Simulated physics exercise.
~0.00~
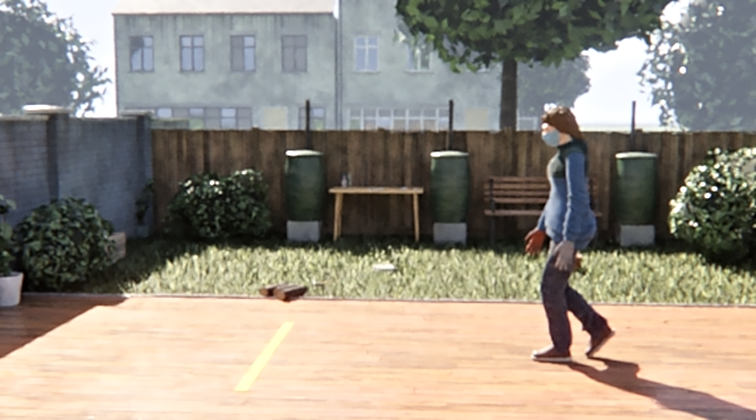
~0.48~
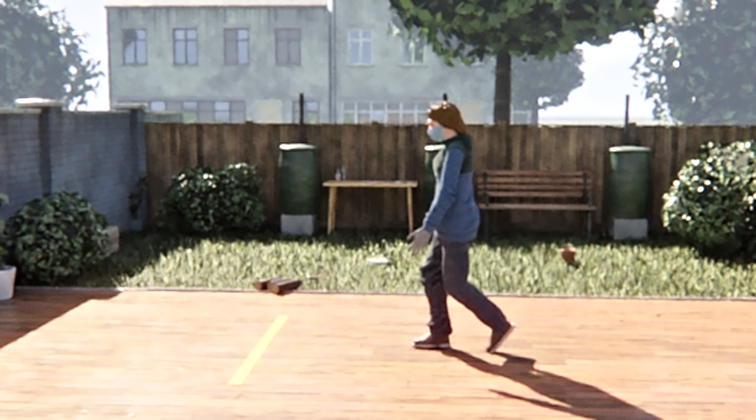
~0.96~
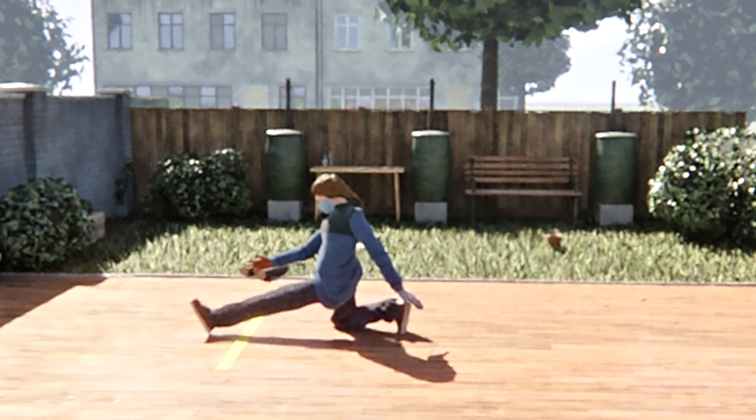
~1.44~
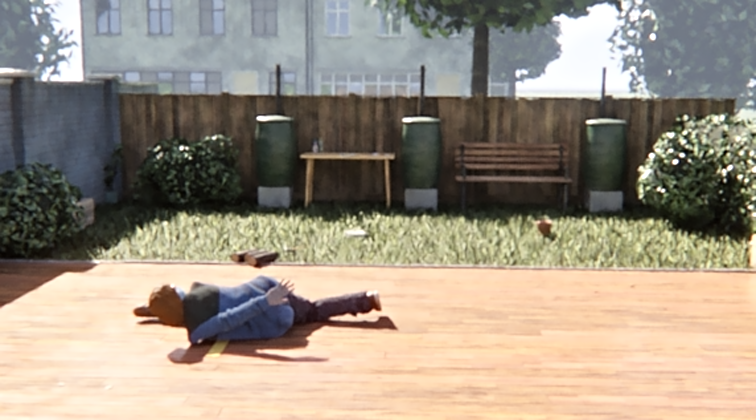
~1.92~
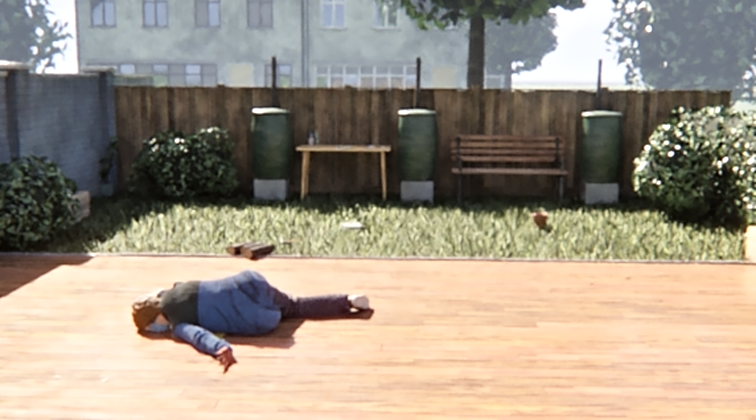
Masked person in a blue top walking left across a sunlit wooden deck, dropping low with legs split, then collapsing and lying still.
